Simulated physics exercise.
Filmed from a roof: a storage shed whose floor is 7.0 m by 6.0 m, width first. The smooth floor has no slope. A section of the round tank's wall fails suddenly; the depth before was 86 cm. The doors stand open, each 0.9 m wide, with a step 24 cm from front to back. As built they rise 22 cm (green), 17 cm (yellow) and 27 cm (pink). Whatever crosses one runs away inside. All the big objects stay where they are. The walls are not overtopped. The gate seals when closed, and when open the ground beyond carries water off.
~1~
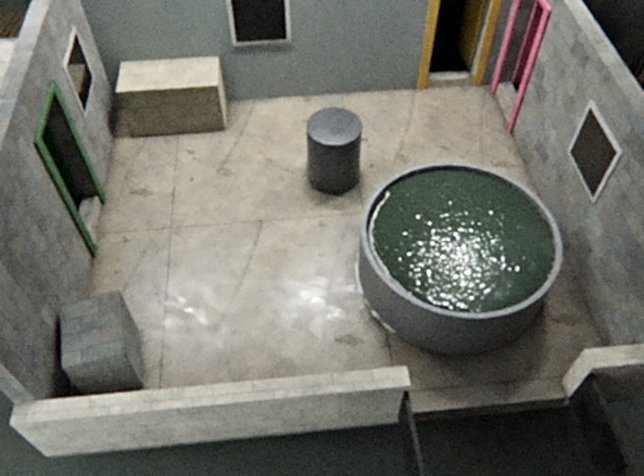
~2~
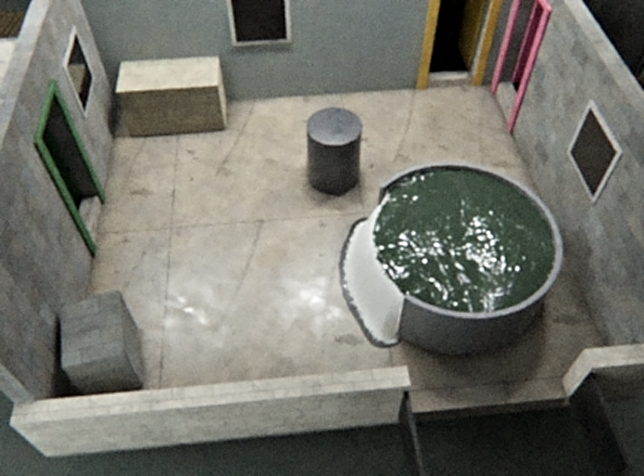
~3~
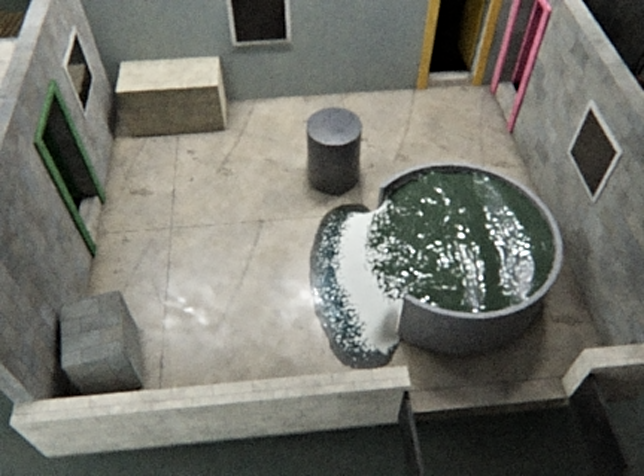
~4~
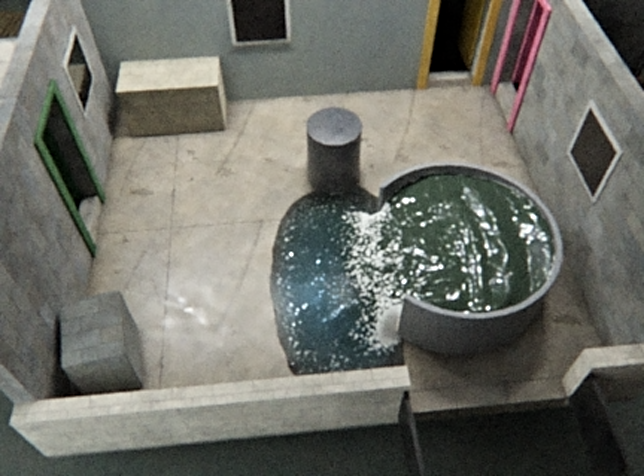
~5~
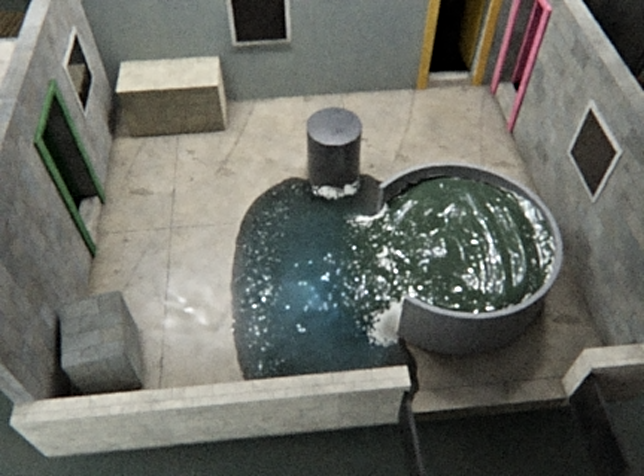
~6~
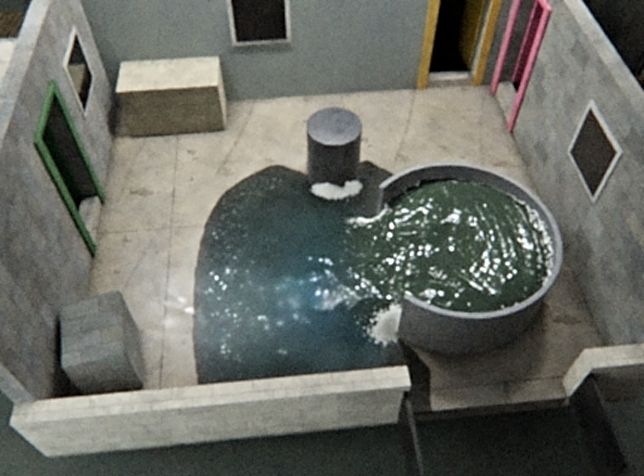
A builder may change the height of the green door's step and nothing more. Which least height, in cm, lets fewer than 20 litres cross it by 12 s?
It would have to be roughly 27 cm high.
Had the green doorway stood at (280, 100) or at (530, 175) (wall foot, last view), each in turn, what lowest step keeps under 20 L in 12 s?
About 14.0 and 8.0 cm.
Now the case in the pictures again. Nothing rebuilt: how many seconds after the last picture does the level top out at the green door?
Around 1.6 s.
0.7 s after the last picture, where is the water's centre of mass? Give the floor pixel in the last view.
Near (355, 279).
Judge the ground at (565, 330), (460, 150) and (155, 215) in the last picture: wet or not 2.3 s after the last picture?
In turn: Dry, still dry, wet.
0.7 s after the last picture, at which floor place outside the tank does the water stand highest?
Near (65, 427).
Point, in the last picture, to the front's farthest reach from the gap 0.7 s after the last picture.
At about (110, 158).
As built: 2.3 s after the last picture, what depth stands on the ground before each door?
In cm: Green 30, yellow 0, pink 0.
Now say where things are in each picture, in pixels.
In the first picture, still water, 86 cm deep, in the round tank at (459, 236); the green door at (77, 181) is dry.
In the second picture, the front is at (376, 341), 0.3 m from the gap at (365, 265); 0.5 m2 of floor is wet, 86 cm left at the back.
In the third picture, the front is at (342, 353), 0.8 m from the gap at (364, 268); 1.8 m2 of floor is wet, 86 cm left at the back.
In the fourth picture, the front is at (297, 369), 1.4 m from the gap at (364, 271); 4.3 m2 of floor is wet, 85 cm left at the back.
In the fifth picture, the gap is at (364, 271), the front 2.0 m out at (251, 378); the back of the round tank holds 79 cm.
In the sixth picture, the front is at a hidden place, 2.5 m from the gap at (364, 271); 9.4 m2 of floor is wet, 73 cm left at the back; the green door at (77, 181), 4.2 m from the gap, is still 1.8 m from the nearest water.
Then, 0.7 s after the last picture water covers 55 % of the floor, deepest (53 cm) near (65, 427); 22 cm at the green door, 0 litres in over its 22 cm step.
Then, 2.3 s after the last picture water covers 60 % of the floor, deepest (56 cm) near (116, 123); 30 cm at the green door, 42 litres in over its 22 cm step.
Then, 11.3 s after the last picture water covers 100 % of the floor, deepest (16 cm) near (593, 376); 8 cm at the green door, 62 litres in over its 22 cm step.
At the green door as built, the water peaked near 35 cm, 1.5 s after the last picture.
With a step of 22 cm, 62 litres would have come in within the 12 s; with 29.5 cm, 9 litres. So under 20 litres takes about 27 cm.
